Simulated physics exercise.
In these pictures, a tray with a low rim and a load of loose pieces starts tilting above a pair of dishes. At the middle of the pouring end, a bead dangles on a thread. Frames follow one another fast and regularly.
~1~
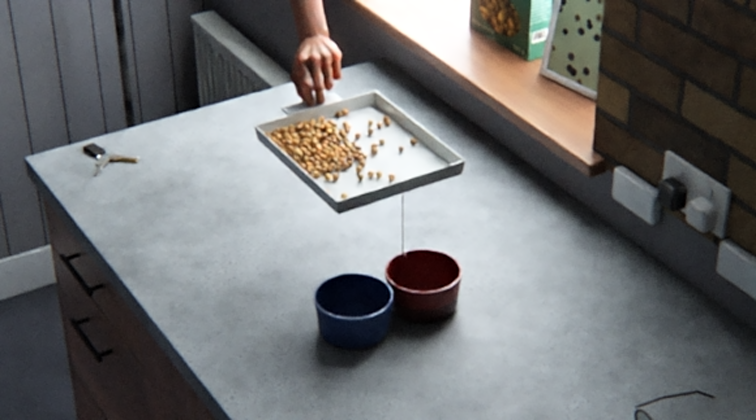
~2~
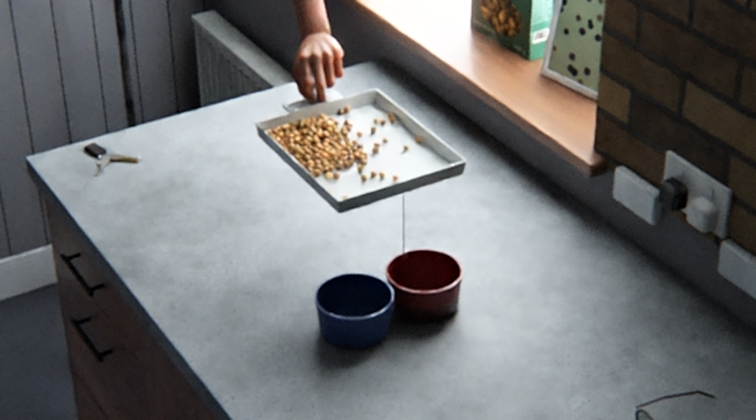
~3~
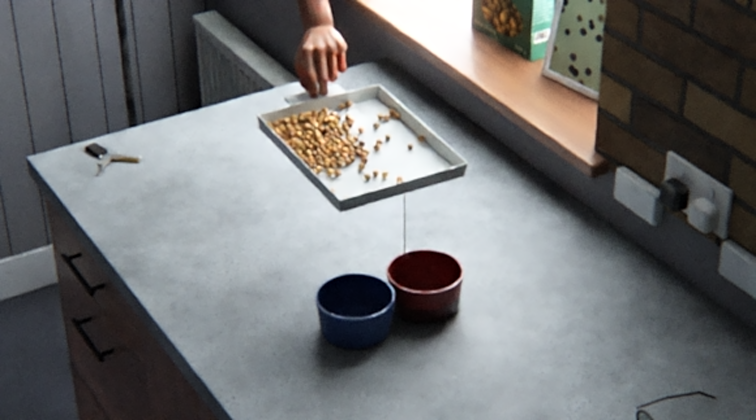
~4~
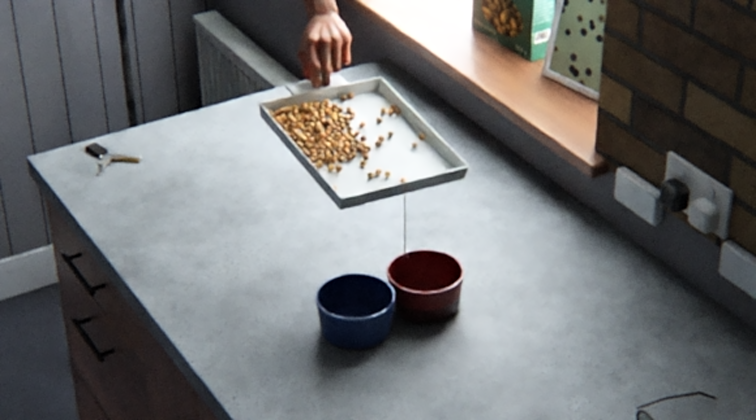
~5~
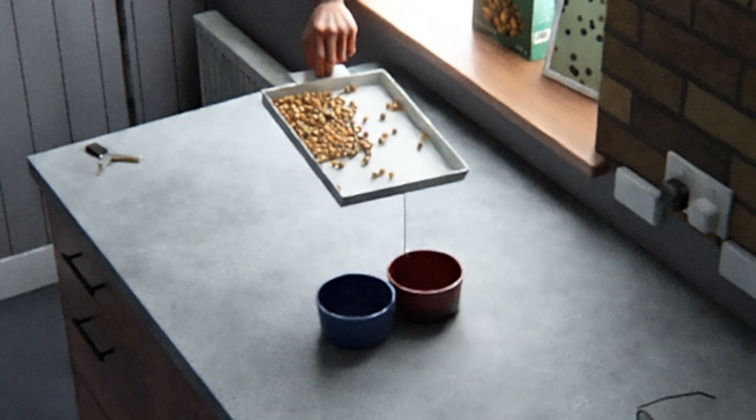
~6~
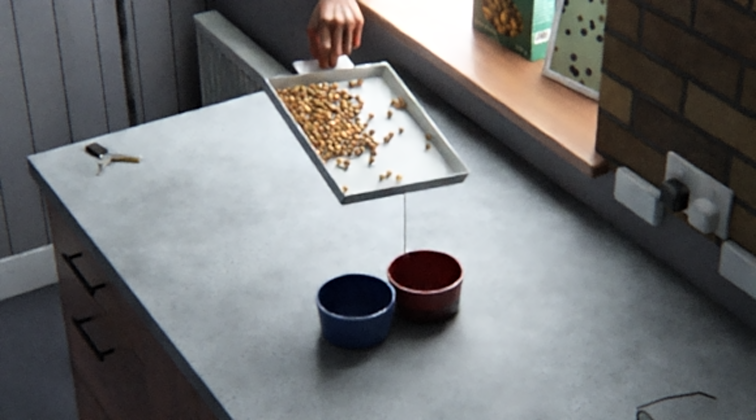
A hand held a white tray of small round wooden beads above a blue dish and a red dish, then gradually raised the handle end, tilting the tray as the beads shifted slightly.
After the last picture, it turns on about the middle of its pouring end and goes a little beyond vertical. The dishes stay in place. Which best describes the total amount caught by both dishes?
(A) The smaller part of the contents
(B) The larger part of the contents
A.
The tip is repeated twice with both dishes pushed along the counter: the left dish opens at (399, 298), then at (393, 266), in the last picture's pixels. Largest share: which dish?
Placement one: The right-positioned dish. Placement two: The right-positioned dish.
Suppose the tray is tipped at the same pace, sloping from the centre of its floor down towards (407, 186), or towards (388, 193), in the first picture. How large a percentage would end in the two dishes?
First case: 40 %; second case: 70 %.
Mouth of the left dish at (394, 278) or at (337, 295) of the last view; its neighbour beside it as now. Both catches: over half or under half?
At place one in excess of half; at place two not up to half.
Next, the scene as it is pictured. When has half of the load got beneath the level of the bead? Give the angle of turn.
Around 95° at that moment.
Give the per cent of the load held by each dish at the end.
Final share: Left dish at 0 per cent, right dish at 10 per cent.
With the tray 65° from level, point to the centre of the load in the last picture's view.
I'd put it at about (446, 182).
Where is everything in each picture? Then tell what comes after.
The first picture shows corners of the pouring end near (338, 200) and (462, 160), level; middle of the load near (317, 147), round wooden beads; left dish near (373, 329); right dish near (444, 303); bead on its thread near (403, 257).
The second picture shows corners of the pouring end near (339, 199) and (463, 160), level; middle of the load near (318, 145), only a few on the move.
The third picture shows corners of the pouring end near (341, 198) and (465, 163), tipped barely, lowest at the right corner; middle of the load near (319, 140), a little on the move.
The fourth picture shows corners of the pouring end near (342, 197) and (466, 165), tipped a little, lowest at the right corner; middle of the load near (321, 132), a little on the move.
The fifth picture shows corners of the pouring end near (344, 195) and (467, 168), tipped a little, lowest at the right corner; middle of the load near (324, 125), a little on the move.
The sixth picture shows corners of the pouring end near (346, 193) and (467, 171), tipped clearly, lowest at the right corner; middle of the load near (330, 120), the bulk on the move; left dish near (375, 329); right dish near (446, 303).
Shortly afterwards, tray tipped steeply; near two thirds on the tray; only a few in the right dish; a little outside both; a little in the air.
Next, tray tipped past a quarter turn; a little on the tray; a little in the right dish; near two thirds outside both; a little in the air.
Some moments later, tray tipped past a quarter turn; a little in the right dish; the bulk outside both.
In the end, tray tipped past a quarter turn; none at all in the left dish; a little in the right dish; the bulk outside both.
